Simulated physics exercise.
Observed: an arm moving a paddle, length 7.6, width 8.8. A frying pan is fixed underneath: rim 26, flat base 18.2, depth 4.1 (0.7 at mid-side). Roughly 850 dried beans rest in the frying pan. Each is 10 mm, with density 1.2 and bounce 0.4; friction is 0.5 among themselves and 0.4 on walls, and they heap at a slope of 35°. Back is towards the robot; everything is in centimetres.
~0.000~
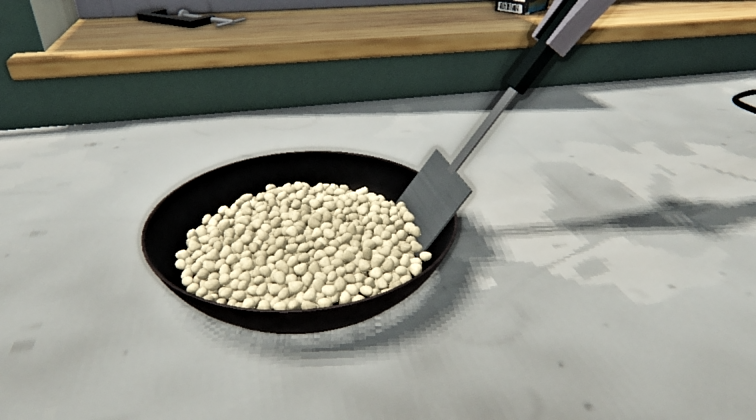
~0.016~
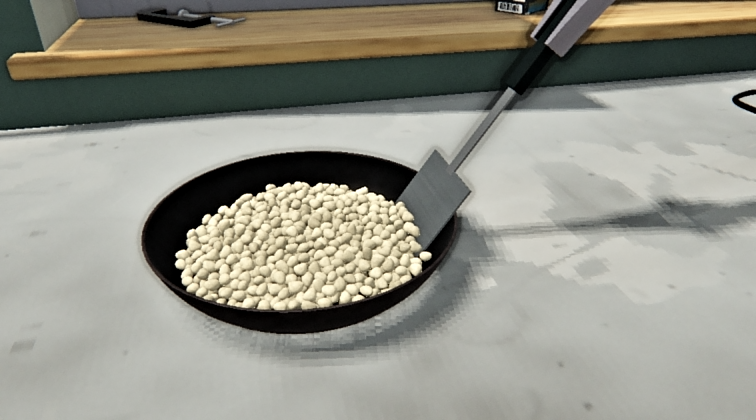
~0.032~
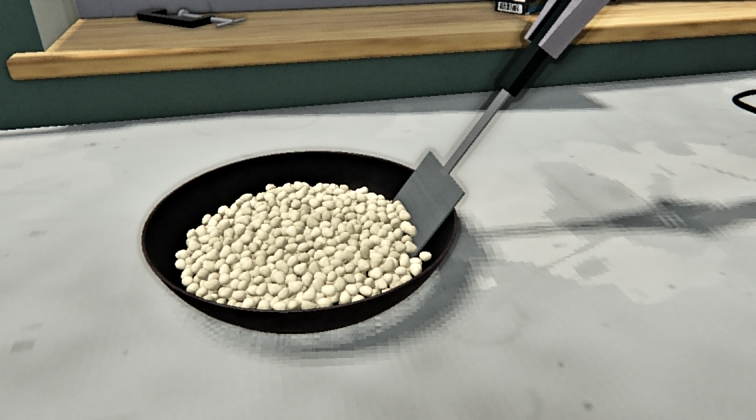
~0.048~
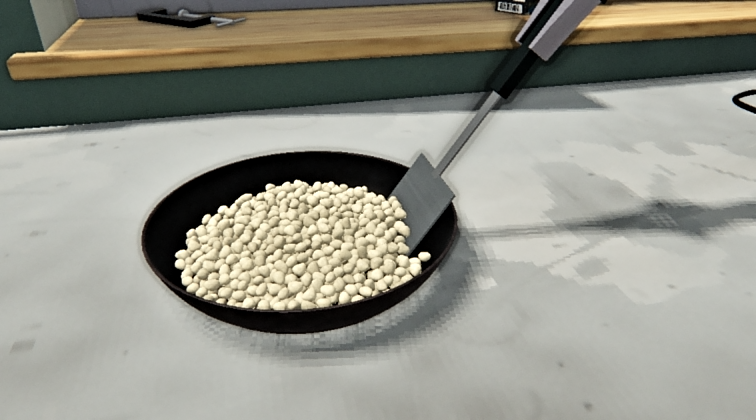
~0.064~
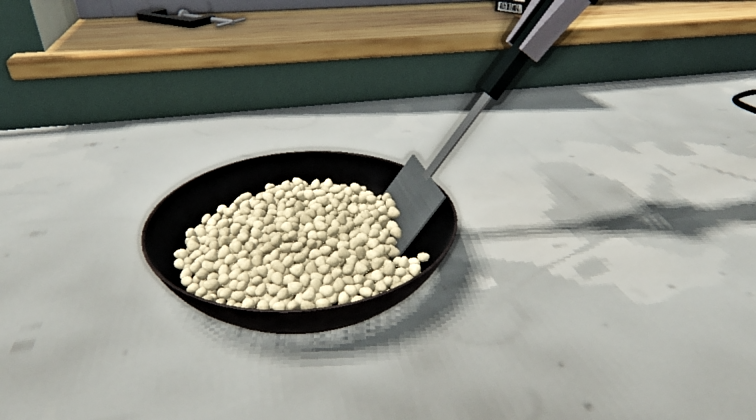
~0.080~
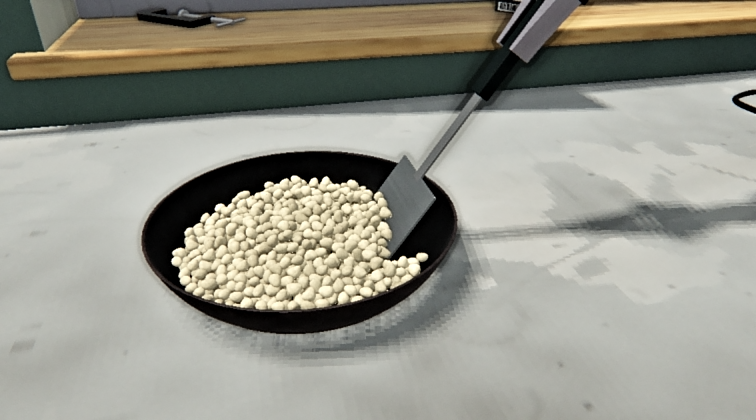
On a grey countertop, a robotic arm's flat paddle slides slightly left inside a black frying pan, pushing heaped pale dried beans.
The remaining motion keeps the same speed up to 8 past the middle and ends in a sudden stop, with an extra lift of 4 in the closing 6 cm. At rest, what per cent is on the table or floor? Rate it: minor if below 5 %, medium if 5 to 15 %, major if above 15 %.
Rating: Medium.
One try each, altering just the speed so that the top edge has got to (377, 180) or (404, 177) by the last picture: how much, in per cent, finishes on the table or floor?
Roughly 25 and 15 percent.
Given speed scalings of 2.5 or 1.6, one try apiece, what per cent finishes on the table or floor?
Roughly 25 per cent on the first try and 20 per cent on the second.
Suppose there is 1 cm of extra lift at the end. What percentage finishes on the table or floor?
10 per cent.
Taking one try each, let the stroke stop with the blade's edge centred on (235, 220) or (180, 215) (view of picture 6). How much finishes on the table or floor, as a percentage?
0 % and 25 %.
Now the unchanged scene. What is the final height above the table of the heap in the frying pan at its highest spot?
Some 6.0 cm above the table.
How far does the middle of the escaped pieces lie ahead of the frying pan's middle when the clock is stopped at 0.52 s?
It comes to near 16 cm ahead of the middle.
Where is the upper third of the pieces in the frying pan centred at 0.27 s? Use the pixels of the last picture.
It is centred close to (208, 231).
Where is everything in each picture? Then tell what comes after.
The paddle top edge at (453, 168), sloping 54°; upper third of the load around (311, 231), from x 180 to 425, top at y 190; 851 in the frying pan, in the first frame.
The paddle top edge at (452, 169), sloping 54°; upper third of the load around (312, 231), from x 180 to 425, top at y 190, in the second frame.
The paddle top edge at (446, 171), sloping 54°; upper third of the load around (313, 230), from x 180 to 425, top at y 190, in the third frame.
The paddle top edge at (437, 173), sloping 54°; upper third of the load around (316, 228), from x 180 to 425, top at y 185, in the fourth frame.
The paddle top edge at (428, 174), sloping 54°; upper third of the load around (311, 227), from x 180 to 425, top at y 185, in the fifth frame.
The paddle top edge at (419, 175), sloping 54°; upper third of the load around (306, 226), from x 175 to 420, top at y 180; 851 in the frying pan, in the sixth frame.
After 0.18 s, sloping 54°, highest piece 4 above the table; 851 in the frying pan.
After 0.27 s, sloping 54°, highest piece 6 above the table; 848 in the frying pan, 3 on the blade or in flight.
After 0.52 s, sloping 54°, highest piece 6 above the table; 783 in the frying pan, 65 on the table or floor, 3 on the blade or in flight.
After 1.57 s, sloping 54°, highest piece 6 above the table; 782 in the frying pan, 69 on the table or floor.
In the end, 782 in the frying pan, 69 on the table or floor. That is 8 % on the table or floor.
